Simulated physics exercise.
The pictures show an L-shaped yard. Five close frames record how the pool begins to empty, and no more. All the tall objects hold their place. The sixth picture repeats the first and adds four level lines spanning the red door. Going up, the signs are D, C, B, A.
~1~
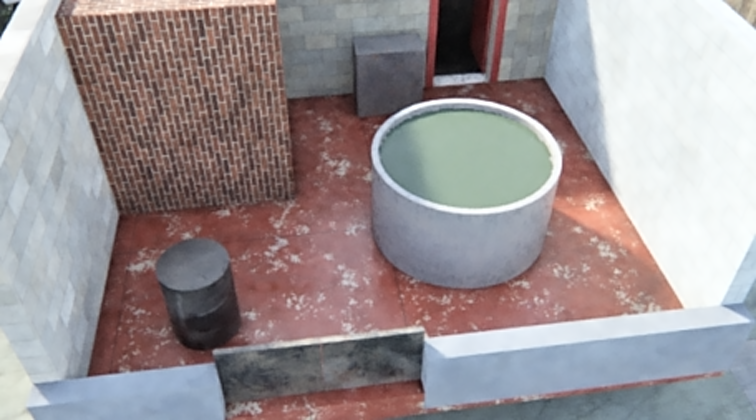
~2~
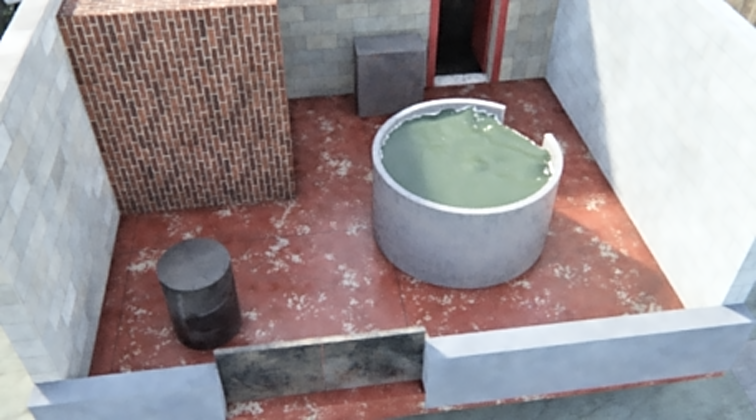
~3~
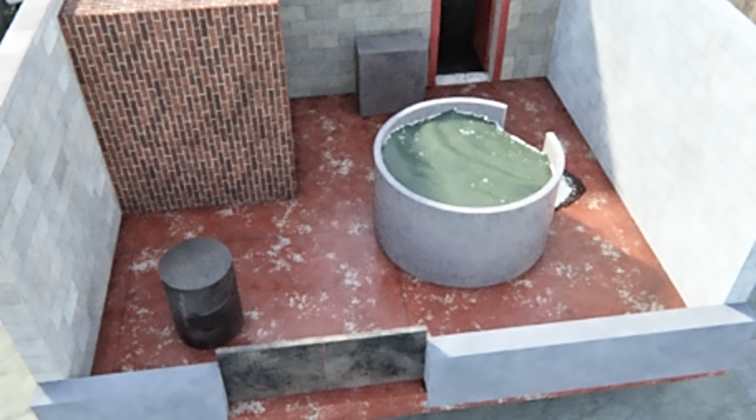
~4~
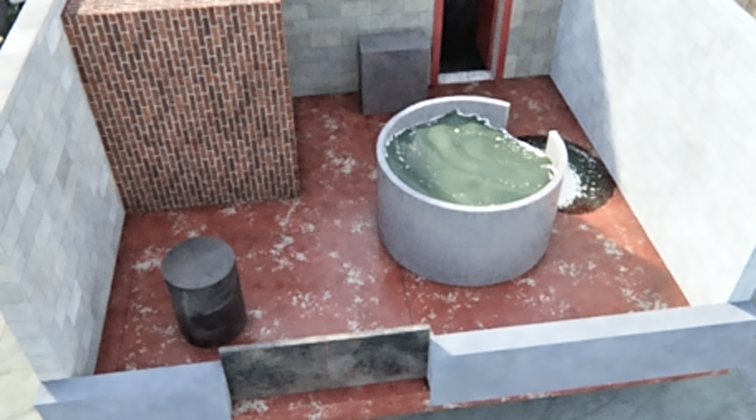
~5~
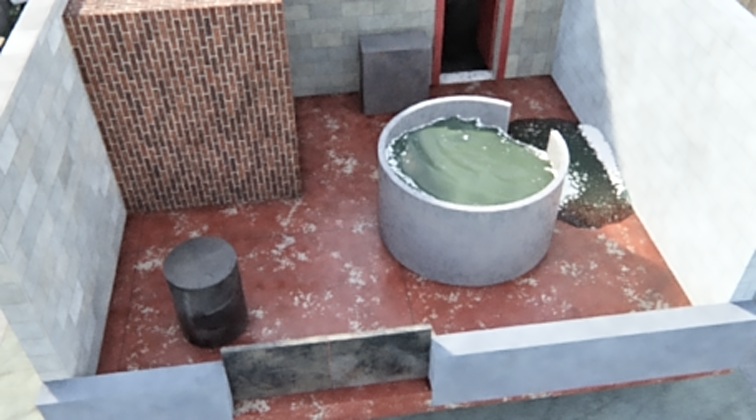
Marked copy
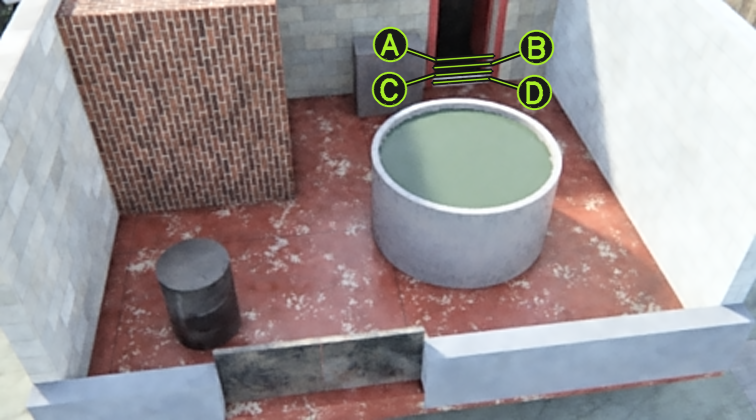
A walled yard with a worn red floor is seen from high above, the view shifting very slightly. A round grey tank of green water stands right of centre, with a brick block and dark cylinder to the left, a grey box and red-framed doorway behind, and a dark gate in front. A gap opens in the tank's right rim, the water ripples, and dark, foam-flecked water pours out, spreading to the right-hand wall.
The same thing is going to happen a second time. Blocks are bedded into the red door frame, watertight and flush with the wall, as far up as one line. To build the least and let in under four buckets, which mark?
B will do.
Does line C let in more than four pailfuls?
Yes.
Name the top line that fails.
That would be C.
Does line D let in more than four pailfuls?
Yes.
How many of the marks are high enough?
Two of the four.
On the marked copy, A at (464, 57); B at (463, 65); C at (462, 73); D at (461, 80); from the bottom up D, C, B, A.
With A, nothing gets over.
With B, a bucket or two gets in.
With C, about 13 bucketfuls get in.
With D, dozens of bucketfuls pour in.
